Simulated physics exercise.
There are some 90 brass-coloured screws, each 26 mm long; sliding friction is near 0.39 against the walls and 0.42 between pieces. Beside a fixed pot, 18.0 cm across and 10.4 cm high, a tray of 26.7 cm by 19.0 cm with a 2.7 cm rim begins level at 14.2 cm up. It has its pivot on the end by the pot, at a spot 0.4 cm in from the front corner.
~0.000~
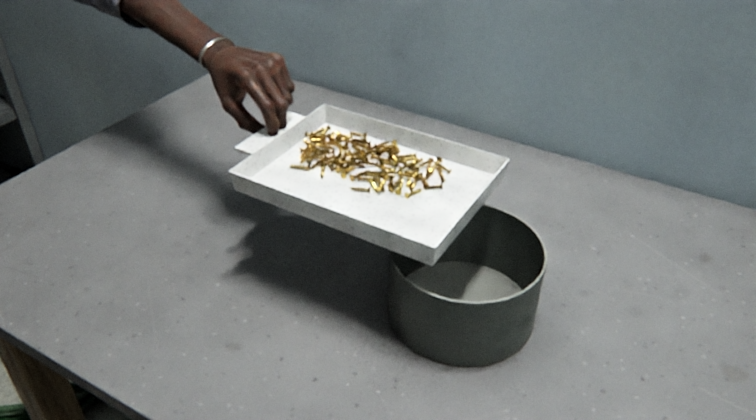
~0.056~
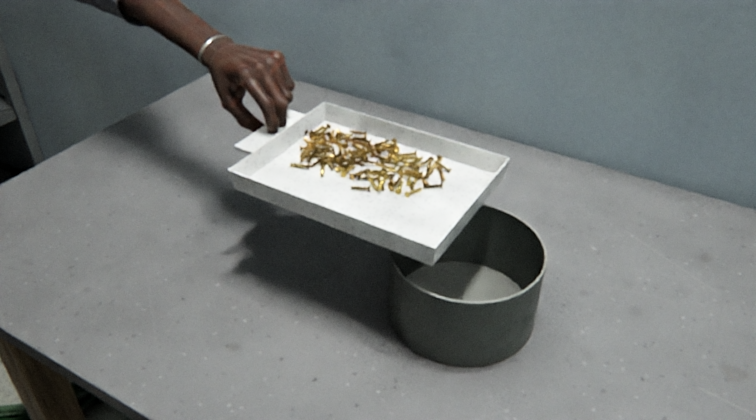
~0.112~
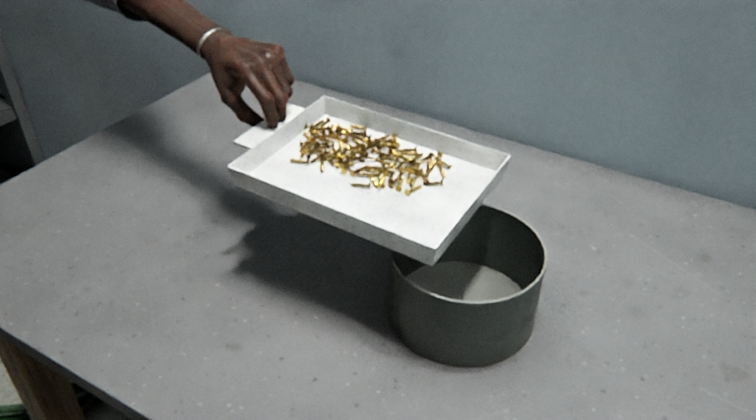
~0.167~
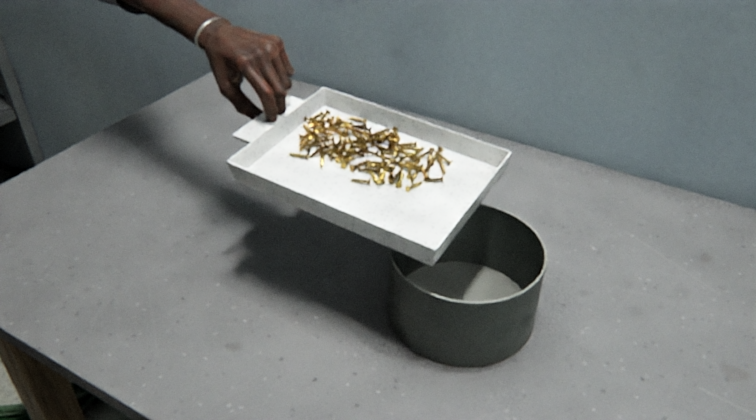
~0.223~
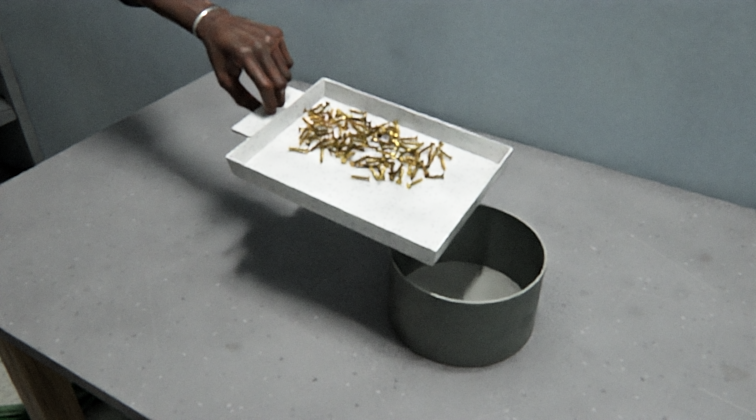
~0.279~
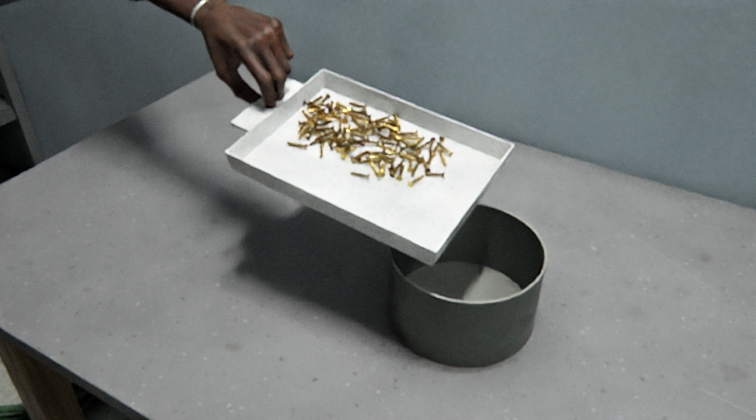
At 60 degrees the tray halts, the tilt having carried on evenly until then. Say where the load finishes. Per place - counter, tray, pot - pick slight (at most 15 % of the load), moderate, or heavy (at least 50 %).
Counter - slight; tray - heavy; pot - slight.
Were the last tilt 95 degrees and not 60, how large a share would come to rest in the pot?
Roughly 0 percent.
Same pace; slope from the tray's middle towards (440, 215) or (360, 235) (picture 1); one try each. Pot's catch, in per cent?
Around 0 % for the first direction, around 0 % for the second.
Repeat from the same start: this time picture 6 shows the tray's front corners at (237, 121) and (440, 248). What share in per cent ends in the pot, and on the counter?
That works out as pot 15 and counter 0.
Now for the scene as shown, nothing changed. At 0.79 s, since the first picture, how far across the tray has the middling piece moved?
I'd say close to 6 centimetres.
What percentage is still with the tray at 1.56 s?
About 95 per cent.
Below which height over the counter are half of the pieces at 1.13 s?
Median height: Approx. 18 cm.
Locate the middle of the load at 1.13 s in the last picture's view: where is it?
Near (416, 224).
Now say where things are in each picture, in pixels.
The first picture shows tray tilt 0 degrees, front corners at (233, 170) and (433, 245); middle of the pieces at (358, 159); pot at (467, 248).
The second picture shows tray tilt 1 degrees, front corners at (232, 169) and (434, 245); middle of the pieces at (358, 157).
The third picture shows tray tilt 2 degrees, front corners at (232, 166) and (434, 246); middle of the pieces at (358, 153).
The fourth picture shows tray tilt 5 degrees, front corners at (231, 161) and (434, 247), lowest corner right front; middle of the pieces at (358, 147).
The fifth picture shows tray tilt 8 degrees, front corners at (230, 156) and (434, 248), lowest corner right front; middle of the pieces at (358, 142).
The sixth picture shows tray tilt 10 degrees, front corners at (229, 151) and (435, 249), lowest corner right front; middle of the pieces at (358, 136); pot at (467, 248). Its pace works out near 45 degrees a second.
After 0.79 s, tilt 34 degrees; the tray holds 100 %, the pot 0 %.
After 1.13 s, tilt 50 degrees; the tray holds 100 %, the pot 0 %.
Then, at 1.56 s, tilt 60 degrees; the tray holds 95 %, the pot 0 %.
At rest (2.8 s), counter 5 %, tray 95 %, pot 0 %.
